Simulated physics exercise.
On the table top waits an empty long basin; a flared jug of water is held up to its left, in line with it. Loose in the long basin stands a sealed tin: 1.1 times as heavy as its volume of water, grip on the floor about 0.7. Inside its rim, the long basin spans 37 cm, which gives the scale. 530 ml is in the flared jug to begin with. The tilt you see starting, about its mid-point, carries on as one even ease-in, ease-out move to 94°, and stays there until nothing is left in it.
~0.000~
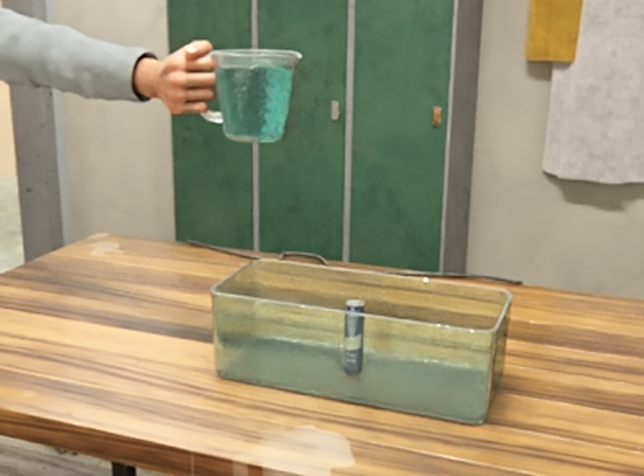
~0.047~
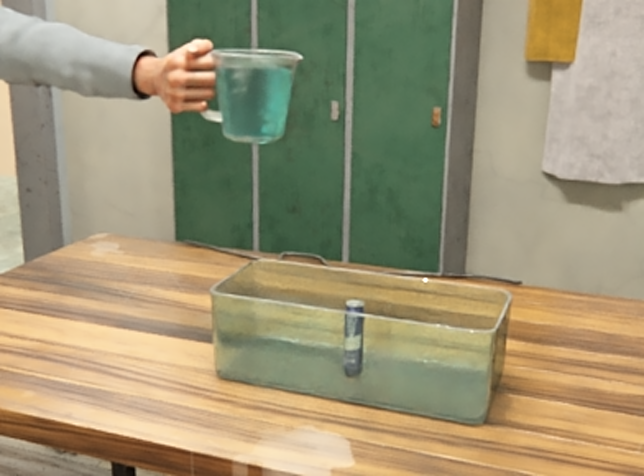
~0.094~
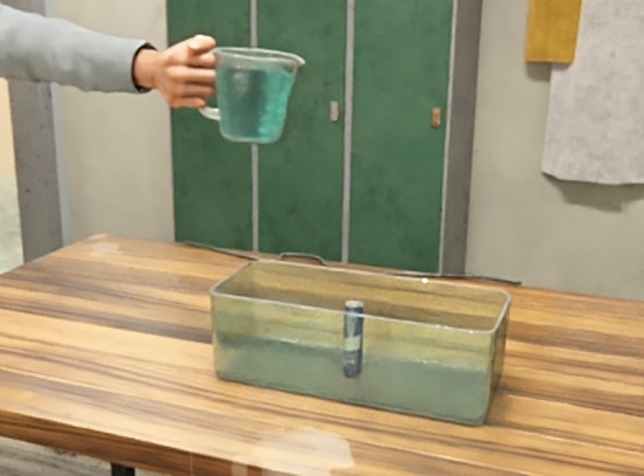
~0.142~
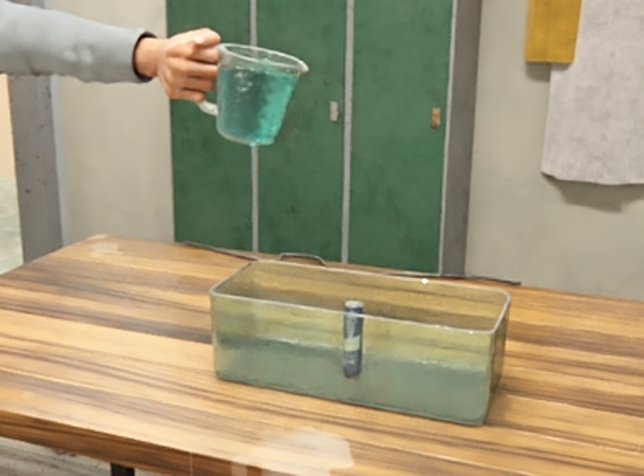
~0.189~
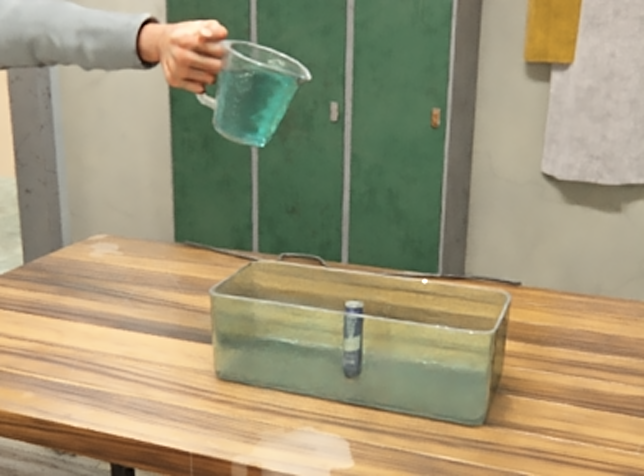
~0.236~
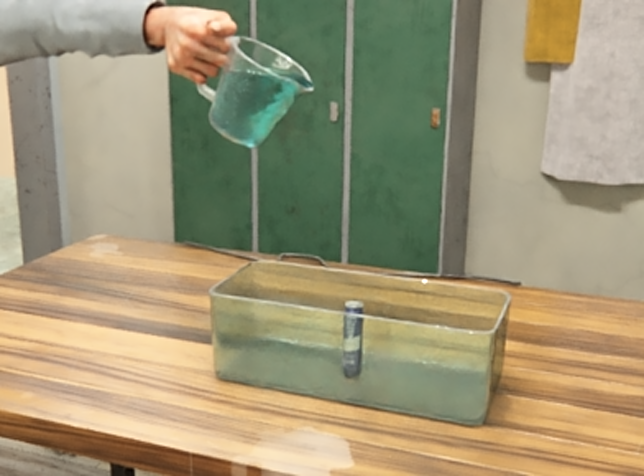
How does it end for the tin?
It ends up erect.
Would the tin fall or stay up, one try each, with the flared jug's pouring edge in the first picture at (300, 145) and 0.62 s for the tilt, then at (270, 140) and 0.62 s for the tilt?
Try 1: Tipped over; try 2: Still standing.
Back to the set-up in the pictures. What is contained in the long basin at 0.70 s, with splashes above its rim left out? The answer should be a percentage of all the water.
Near 52 in a hundred.
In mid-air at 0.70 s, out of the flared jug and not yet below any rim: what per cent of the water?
Around 32 percent of the liquid.
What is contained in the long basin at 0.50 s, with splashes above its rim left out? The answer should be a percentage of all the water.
Roughly 4 percent of it.
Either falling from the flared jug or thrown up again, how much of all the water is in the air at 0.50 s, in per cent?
I'd say close to 40 per cent.
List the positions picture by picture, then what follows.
The first frame shows tilt 0°; pouring edge (301, 56); surface from (223, 64) to (293, 68); the long basin's rim runs from (233, 275) to (504, 312); the tin's top is at (355, 306).
The second frame shows tilt 1°; pouring edge (301, 58); surface from (223, 64) to (293, 68).
The third frame shows tilt 5°; pouring edge (303, 62); surface from (224, 64) to (294, 70).
The fourth frame shows tilt 12°; pouring edge (306, 69); surface from (226, 64) to (297, 73).
The fifth frame shows tilt 20°; pouring edge (310, 78); surface from (229, 67) to (303, 75).
The sixth frame shows tilt 30°; pouring edge (312, 89); surface from (231, 72) to (311, 83); 1 per cent is over the edge.
After 0.50 s the tilt is 86° and 56 per cent is still to pour; the tin stands where it began.
After 0.70 s the tilt is 94° and 16 per cent is still to pour; the tin stands where it began.
After 0.90 s the tilt is 94° and 3 per cent is still to pour; the tin stands where it began.
After 1.12 s the tilt is 94° and 1 per cent is still to pour; the tin stands where it began.
In the end the tin stands where it began.
